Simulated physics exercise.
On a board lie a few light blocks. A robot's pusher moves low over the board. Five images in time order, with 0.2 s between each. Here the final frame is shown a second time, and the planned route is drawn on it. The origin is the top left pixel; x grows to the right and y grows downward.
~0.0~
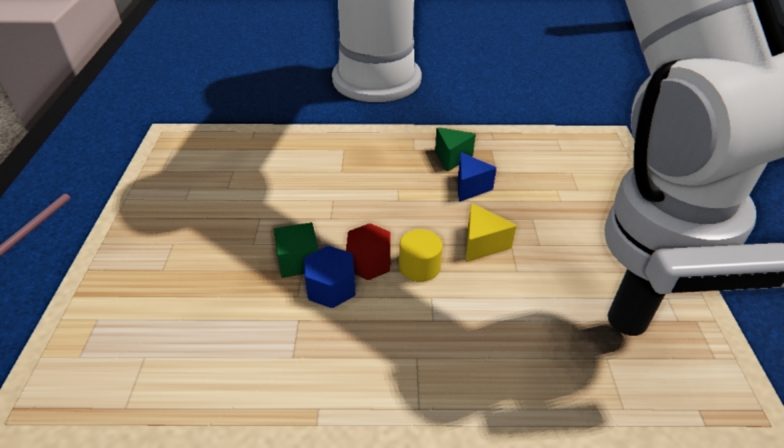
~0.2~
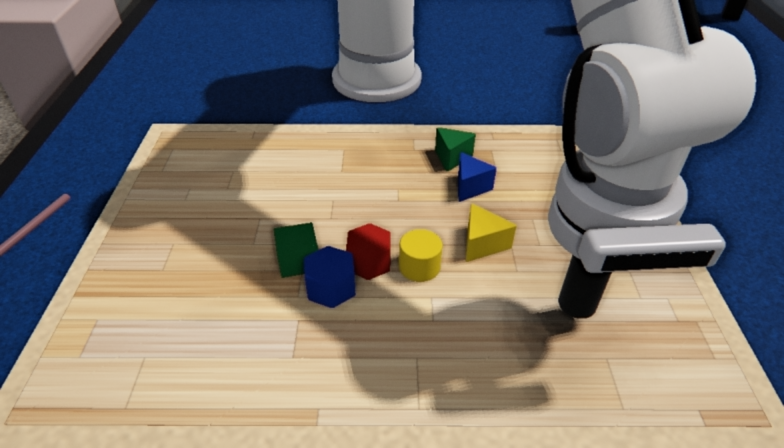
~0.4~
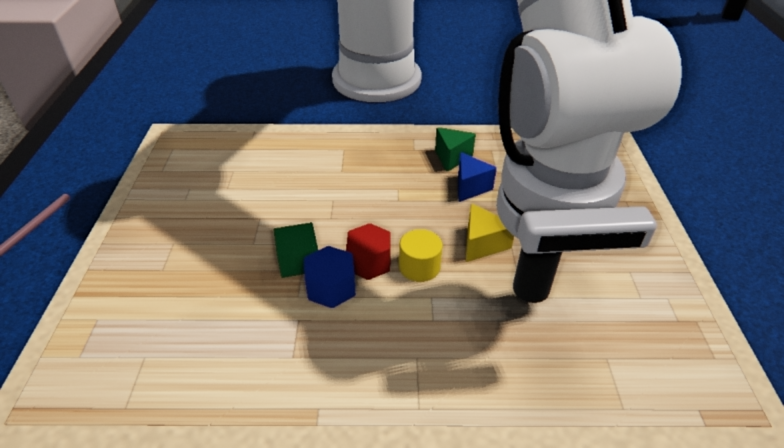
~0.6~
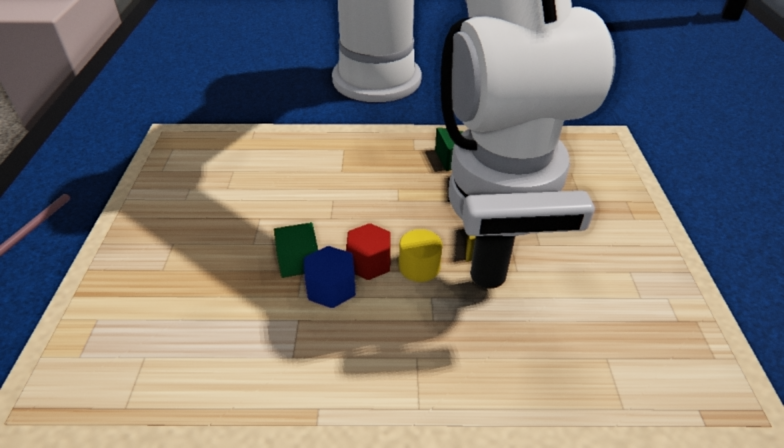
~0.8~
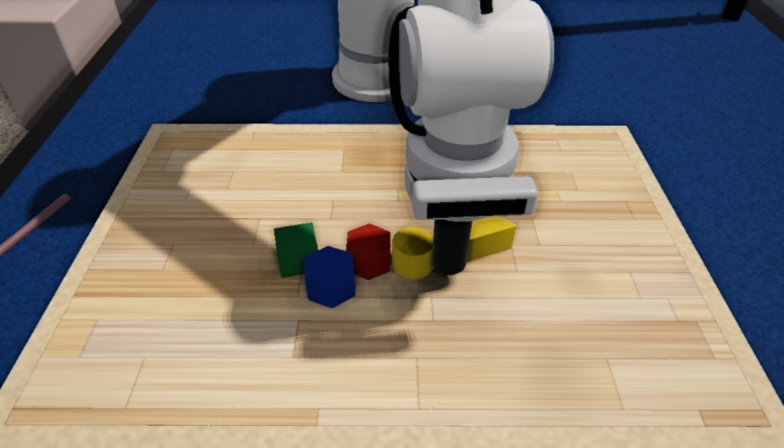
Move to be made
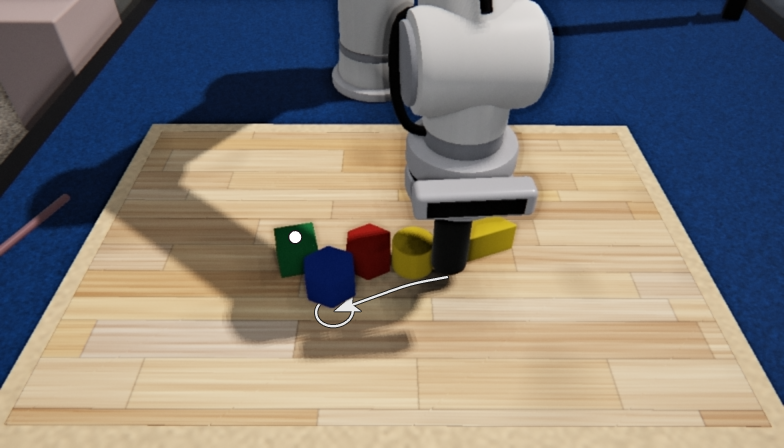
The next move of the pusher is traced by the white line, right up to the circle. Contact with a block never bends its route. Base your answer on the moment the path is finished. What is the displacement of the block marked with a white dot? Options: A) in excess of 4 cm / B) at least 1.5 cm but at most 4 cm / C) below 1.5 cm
C - below 1.5 cm.
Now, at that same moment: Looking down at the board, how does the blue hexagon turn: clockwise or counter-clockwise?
Viewed from overhead, the blue hexagon winds up turned clockwise.
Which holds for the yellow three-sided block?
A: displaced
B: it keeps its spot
That would be B.
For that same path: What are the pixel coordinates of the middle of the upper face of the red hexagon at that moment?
In the picture, it is at (348, 231).
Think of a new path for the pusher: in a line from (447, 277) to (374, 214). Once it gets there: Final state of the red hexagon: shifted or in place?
It's moved.
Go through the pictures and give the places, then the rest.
The first frame shows lower end of the pusher at (627, 321), tops of blocks, green square at (295, 237), blue hexagon at (329, 264), red hexagon at (369, 239), yellow cylinder at (421, 243), yellow three-sided block at (486, 222).
The second frame shows pusher at (577, 304), blocks as before.
The third frame shows pusher at (531, 289), blocks as before.
The fourth frame shows pusher at (488, 275), blocks as before.
The fifth frame shows pusher at (449, 263), green square at (295, 237), blue hexagon at (329, 264), red hexagon at (369, 239), yellow cylinder at (414, 240), yellow three-sided block at (486, 222).
The drawn path runs from (447, 277) by way of (391, 291) to (335, 311); the dot is on the green square.
The first path, step by step. One third of the way, pusher at (409, 271); red hexagon at (348, 231), turned 30° anticlockwise; yellow cylinder at (393, 235).
Two thirds of the way, pusher at (371, 284); red hexagon at (348, 231), turned 35° anticlockwise; yellow cylinder at (393, 235).
At the end, pusher at (333, 297); green square at (291, 233); blue hexagon at (303, 265), turned 40° clockwise; red hexagon at (348, 231), turned 35° anticlockwise; yellow cylinder at (393, 235); yellow three-sided block not moved.
